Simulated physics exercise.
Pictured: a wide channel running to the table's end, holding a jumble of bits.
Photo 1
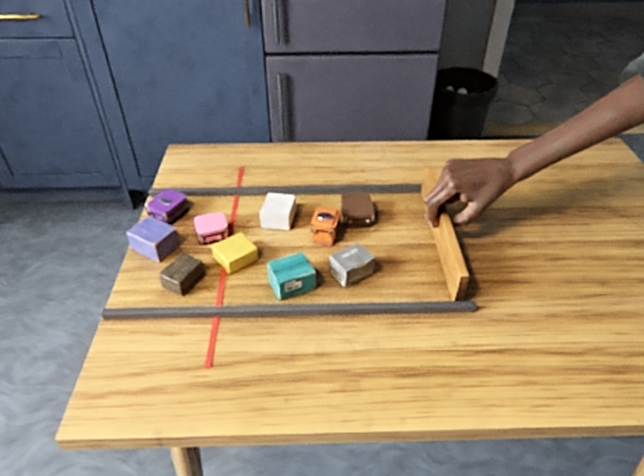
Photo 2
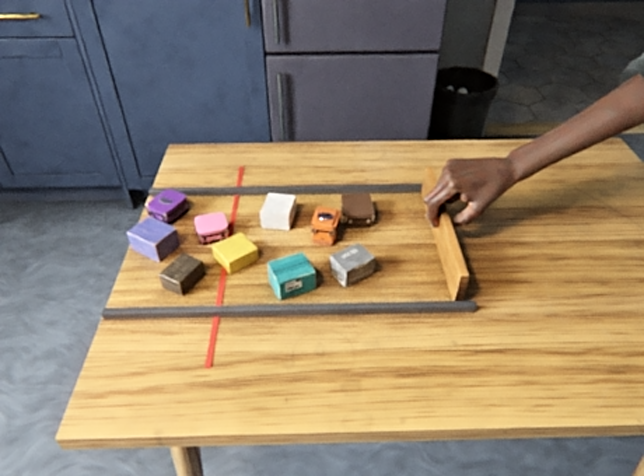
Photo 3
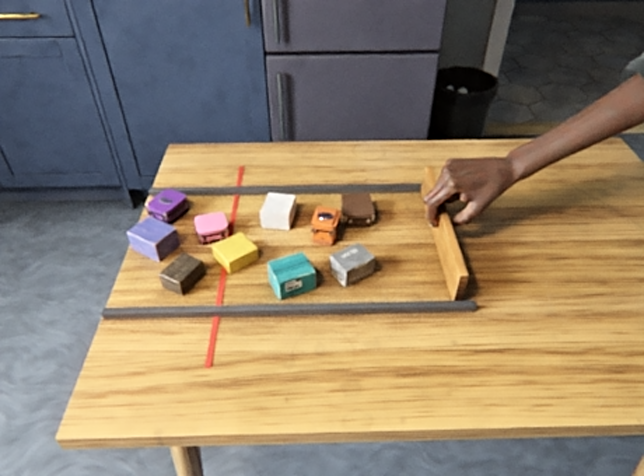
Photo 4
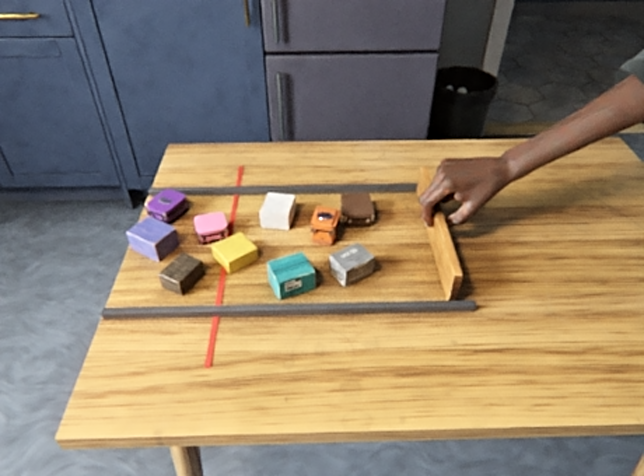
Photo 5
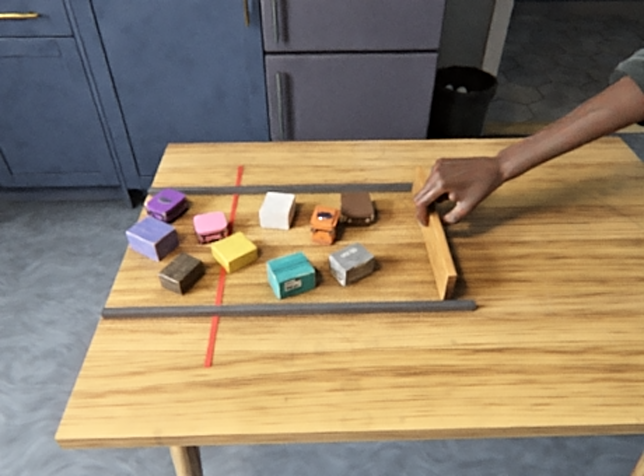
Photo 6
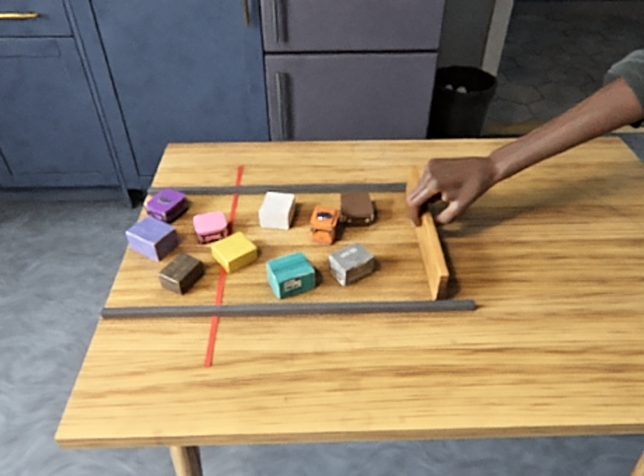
A dark-skinned hand reaches in from the right to grip an upright wooden board on a light wooden table, seen from above at an angle, with blue cabinets behind. Between two dark rails lie purple, blue and black pieces at left, pink and yellow near a red line, and white, turquoise, orange, brown and grey ones rightward. The hand holds nearly still, then slides the board slightly left, while the pieces and camera stay still.
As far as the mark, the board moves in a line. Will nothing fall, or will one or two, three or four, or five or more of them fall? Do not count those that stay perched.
Nothing falls.
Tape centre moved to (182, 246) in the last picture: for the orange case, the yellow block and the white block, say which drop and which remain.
In short: Orange case safe, yellow block safe, white block safe.
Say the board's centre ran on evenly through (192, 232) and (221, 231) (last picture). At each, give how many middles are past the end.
That gives counts of 2 and 0, in that order.
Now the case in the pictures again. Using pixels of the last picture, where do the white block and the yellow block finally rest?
Result: One at about (188, 209), the other at about (191, 252).
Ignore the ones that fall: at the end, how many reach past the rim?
That would be 1.
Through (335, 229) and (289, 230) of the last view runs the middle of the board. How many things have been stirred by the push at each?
In order, the tallies are 4 and 5.
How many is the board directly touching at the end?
3 touch it.
A little later, none off yet; blue block at rest near (153, 238); purple case at rest near (167, 207); black block at rest near (182, 274).
When it is over, the number that fall off is zero.
